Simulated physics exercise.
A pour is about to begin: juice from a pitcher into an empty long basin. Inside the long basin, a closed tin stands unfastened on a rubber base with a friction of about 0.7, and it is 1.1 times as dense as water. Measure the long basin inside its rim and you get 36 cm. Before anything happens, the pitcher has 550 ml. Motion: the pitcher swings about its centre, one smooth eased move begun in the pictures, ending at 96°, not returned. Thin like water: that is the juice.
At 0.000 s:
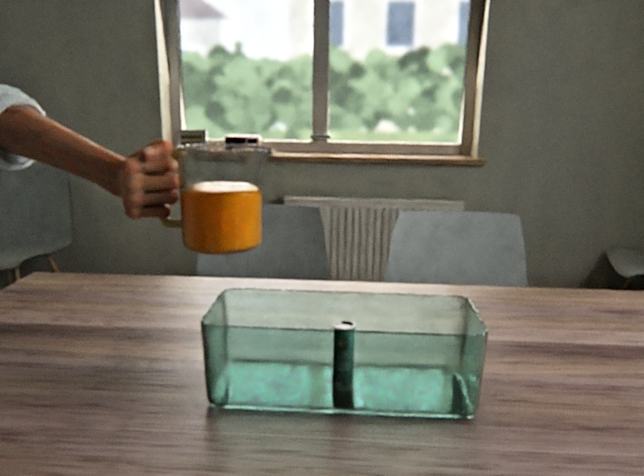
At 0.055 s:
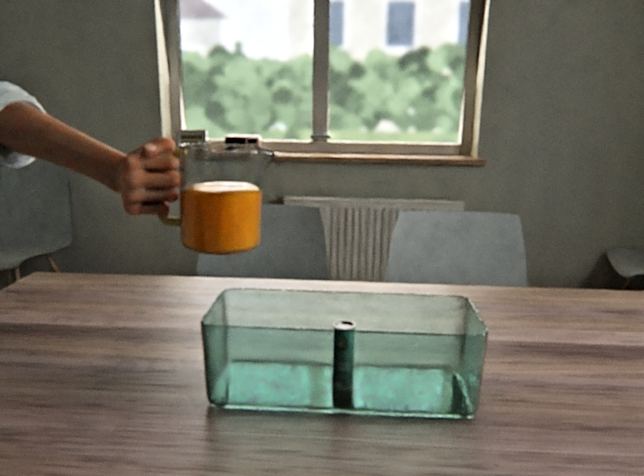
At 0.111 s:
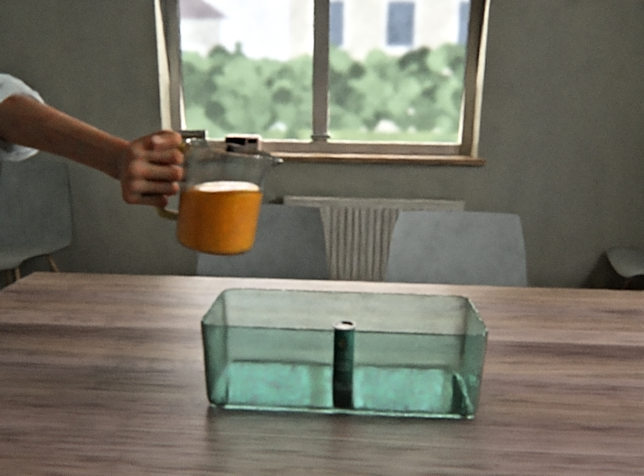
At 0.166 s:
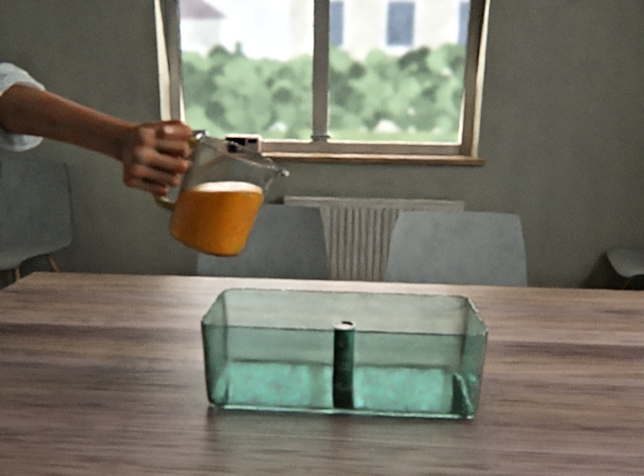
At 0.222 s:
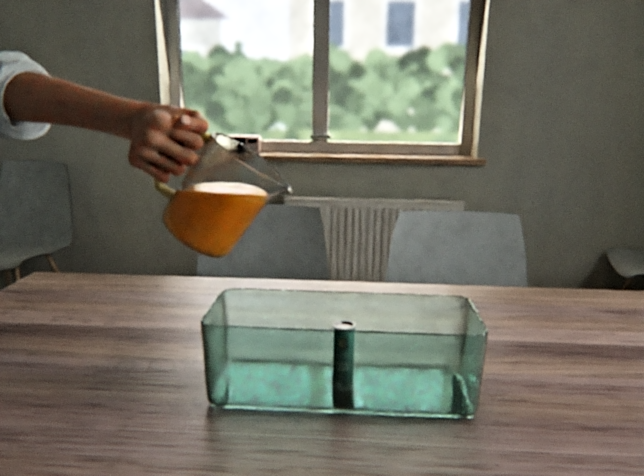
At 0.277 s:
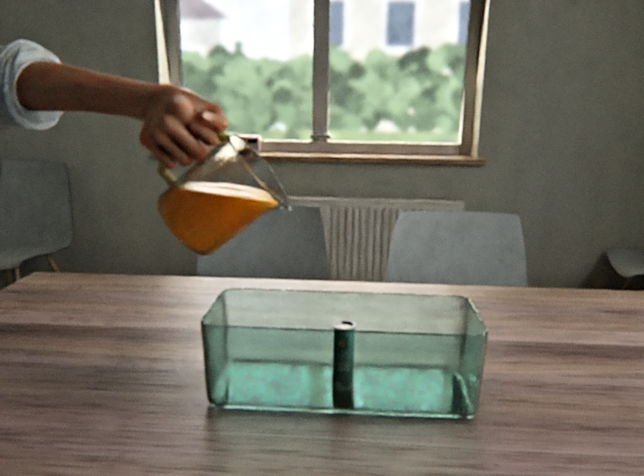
The video shows a hand holding a clear pitcher of orange juice above a wooden table, left of centre over an empty, greenish long basin with a dark tin inside, then steadily tilting the pitcher to the right.
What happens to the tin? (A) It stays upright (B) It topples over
It topples over (B).
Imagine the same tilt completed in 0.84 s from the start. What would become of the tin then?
Outcome - the tin ends up overturned.
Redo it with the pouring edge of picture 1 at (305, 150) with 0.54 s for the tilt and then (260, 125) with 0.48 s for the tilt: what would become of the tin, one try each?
Run one: It does not tip. Run two: It tumbles.
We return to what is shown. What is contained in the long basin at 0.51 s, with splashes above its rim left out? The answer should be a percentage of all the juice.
Near 7 in a hundred.
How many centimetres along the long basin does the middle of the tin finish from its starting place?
The tin's middle ends up about 11.0 cm along the basin.
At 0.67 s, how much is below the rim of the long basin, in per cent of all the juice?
Some 48 percent of the total.
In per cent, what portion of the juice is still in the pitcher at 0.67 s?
Around 28 in a hundred.
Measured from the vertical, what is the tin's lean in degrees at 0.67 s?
I'd say it's tipped close to 0 degrees.
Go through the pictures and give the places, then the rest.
In the first picture, it leans 0°; its right rim is at (275, 150); the juice meets the walls at (185, 187) and (259, 189); the long basin's rim runs from (212, 307) to (478, 316); the tin's top is at (344, 327).
In the second picture, it leans 2°; its right rim is at (277, 152); the juice meets the walls at (186, 187) and (259, 189).
In the third picture, it leans 10°; its right rim is at (282, 160); the juice meets the walls at (186, 188) and (261, 188).
In the fourth picture, it leans 21°; its right rim is at (288, 173); the juice meets the walls at (183, 191) and (263, 189).
In the fifth picture, it leans 35°; its right rim is at (292, 190); the juice meets the walls at (177, 196) and (268, 193).
In the sixth picture, it leans 50°; its right rim is at (292, 209); the juice meets the walls at (168, 190) and (276, 199).
Then, 0.51 s in, the tilt is 95° and 68 per cent is still to pour; the tin stands where it began.
Then, 0.67 s in, the tilt is 96° and 29 per cent is still to pour; the tin stands 3 cm from where it began.
Then, 0.85 s in, the tilt is 96° and 13 per cent is still to pour; the tin leans 25°.
Then, 1.04 s in, the tilt is 96° and 5 per cent is still to pour; the tin lies on its side.
Finally, the tin lies on its side.
